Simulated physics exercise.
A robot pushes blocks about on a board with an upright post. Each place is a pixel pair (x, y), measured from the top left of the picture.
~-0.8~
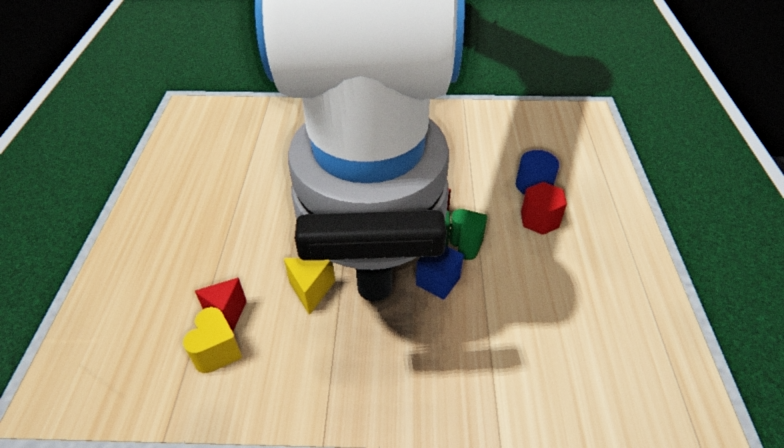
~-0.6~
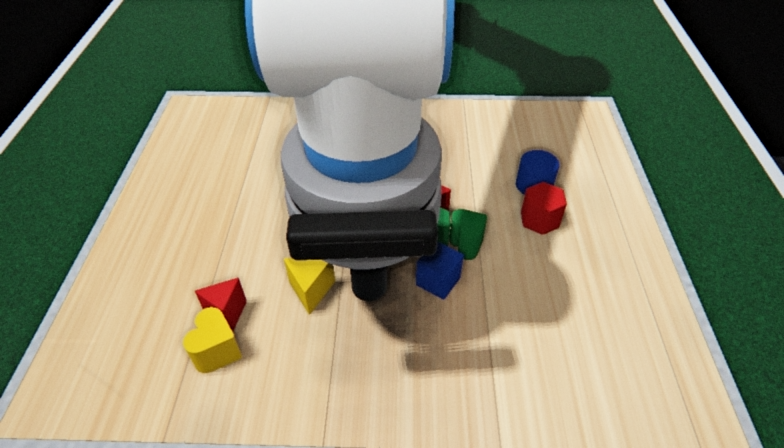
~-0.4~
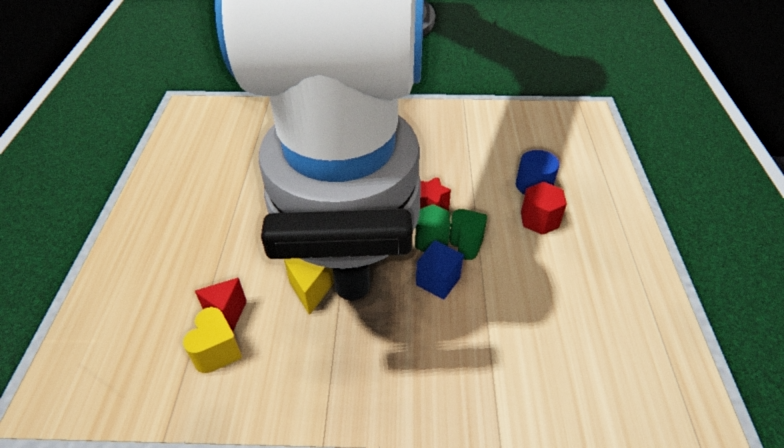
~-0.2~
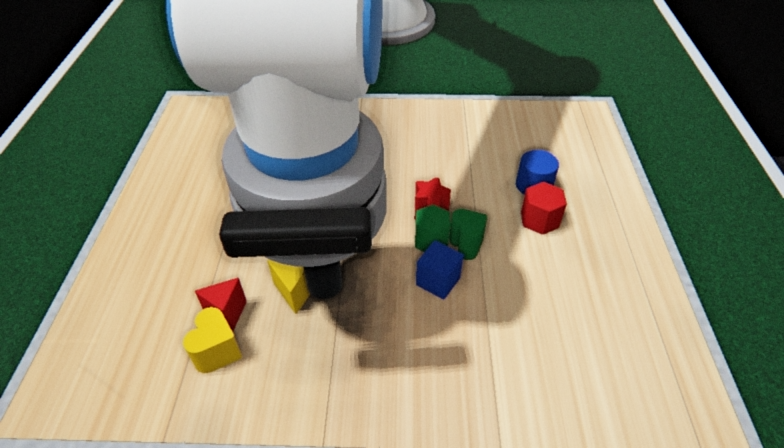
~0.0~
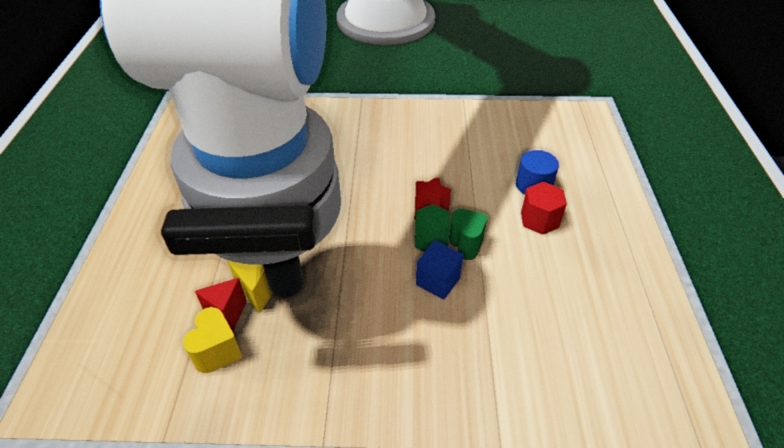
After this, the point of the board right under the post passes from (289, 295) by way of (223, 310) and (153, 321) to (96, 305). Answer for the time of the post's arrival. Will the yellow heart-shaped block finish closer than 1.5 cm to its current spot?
Yes, that is what happens.
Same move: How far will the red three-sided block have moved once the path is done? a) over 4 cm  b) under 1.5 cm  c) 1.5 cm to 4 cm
Correct choice: A.
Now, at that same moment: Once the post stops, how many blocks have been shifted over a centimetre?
When the path ends, I think you'll find two blocks out of place by more than 1 cm.
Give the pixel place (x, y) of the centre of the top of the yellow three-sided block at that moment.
Answer: (197, 264).
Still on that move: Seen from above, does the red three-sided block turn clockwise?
No, that is not what happens.
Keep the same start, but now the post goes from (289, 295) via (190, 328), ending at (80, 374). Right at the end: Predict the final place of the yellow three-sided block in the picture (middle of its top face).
At roughly (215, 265).
The first path, step by step. One third of the way, post at (216, 299); red three-sided block at (178, 301), turned 55° anticlockwise; yellow three-sided block at (203, 263), turned 35° clockwise.
Two thirds of the way, post at (145, 310); red three-sided block at (106, 318), turned 70° anticlockwise; yellow three-sided block at (197, 264), turned 55° clockwise.
At the end, post at (88, 294); yellow heart-shaped block in place; red three-sided block at (90, 322), turned 90° anticlockwise; yellow three-sided block at (197, 264), turned 55° clockwise.
